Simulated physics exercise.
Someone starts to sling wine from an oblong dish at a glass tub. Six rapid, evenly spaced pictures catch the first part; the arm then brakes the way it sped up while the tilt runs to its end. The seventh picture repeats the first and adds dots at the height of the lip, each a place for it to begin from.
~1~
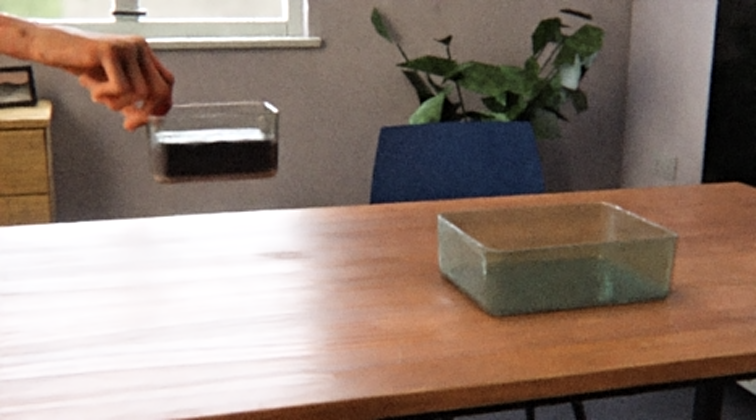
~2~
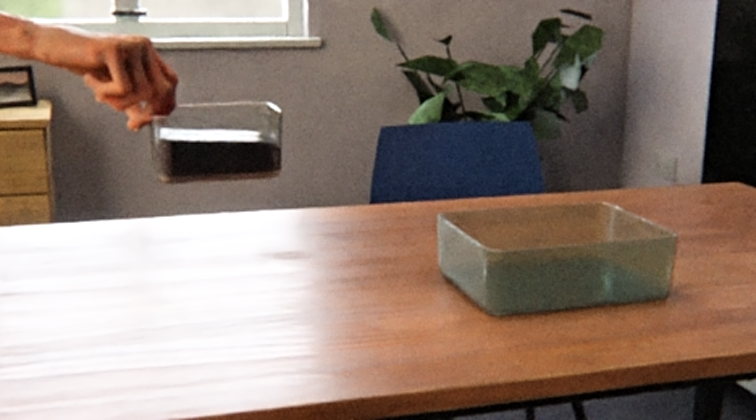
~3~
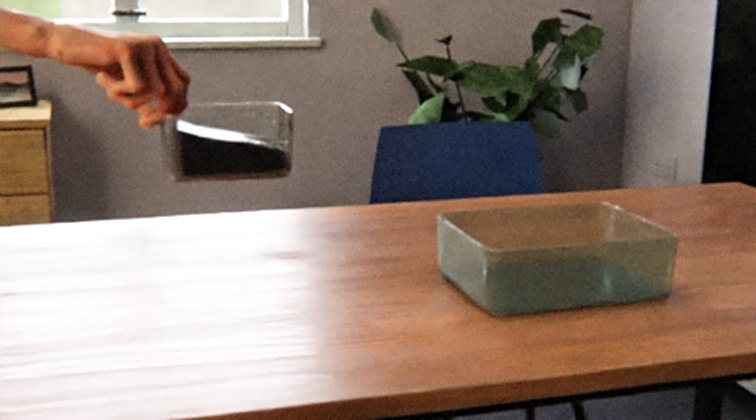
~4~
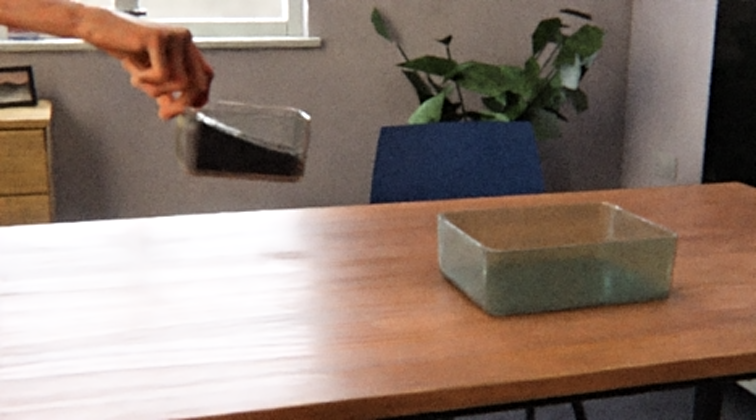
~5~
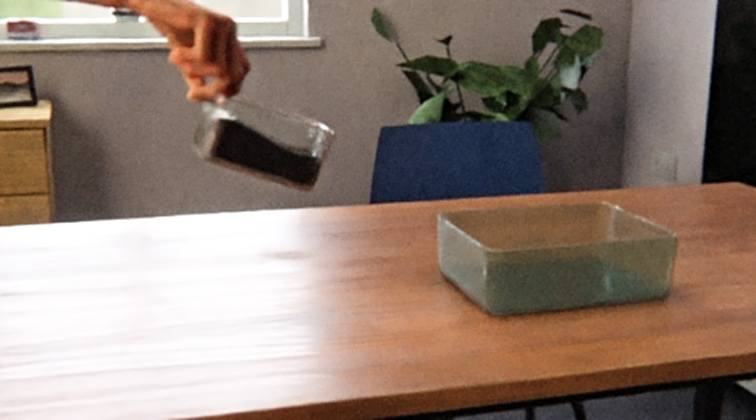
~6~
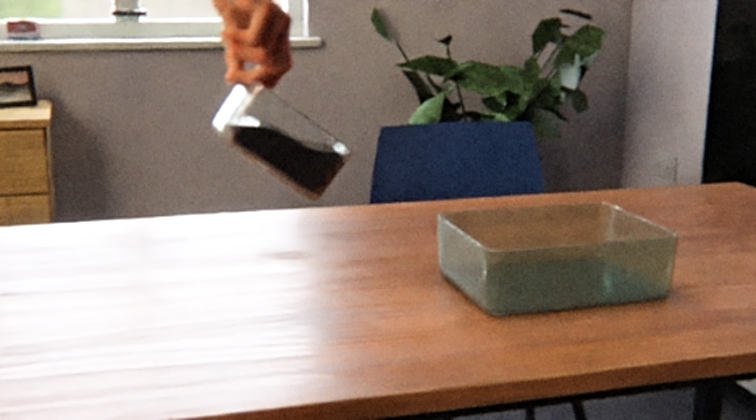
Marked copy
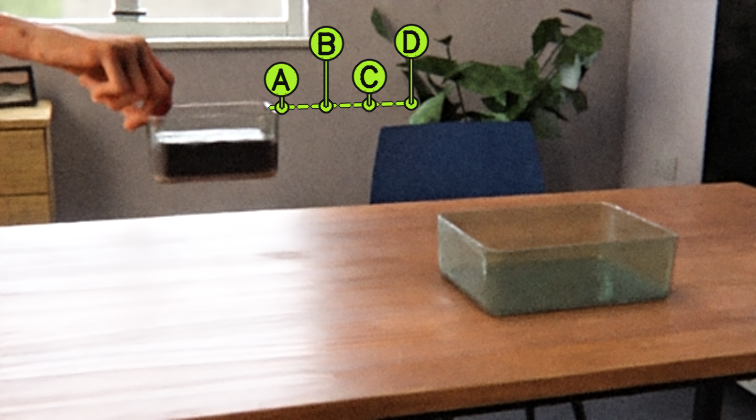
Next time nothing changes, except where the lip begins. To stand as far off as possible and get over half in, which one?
Choose B.
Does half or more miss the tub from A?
Yes, it does.
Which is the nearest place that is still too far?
The answer is A.
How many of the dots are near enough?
Three of them.
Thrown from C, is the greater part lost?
No, not at all.
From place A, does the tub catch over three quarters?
No.
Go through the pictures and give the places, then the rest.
In the first frame, upright, lip at (270, 107); tub from (483, 315) to (667, 297); nothing has left yet.
In the second frame, upright, lip at (274, 107); nothing has left yet.
In the third frame, upright, lip at (285, 108); nothing has left yet.
In the fourth frame, tipped about 7°, lip at (303, 114); nothing has left yet.
In the fifth frame, tipped about 20°, lip at (326, 127); nothing has left yet.
In the sixth frame, tipped about 37°, lip at (345, 145); nothing has left yet.
In lime, A at (281, 107); B at (326, 105); C at (369, 104); D at (411, 103).
For place A, about 25 % lands in the tub, 71 % falls short and 4 % goes beside or beyond.
For place B, about 73 % lands in the tub, 19 % falls short and 8 % goes beside or beyond.
For place C, about 84 % lands in the tub, 4 % falls short and 12 % goes beside or beyond.
For place D, about 80 % lands in the tub, 3 % falls short and 18 % goes beside or beyond.
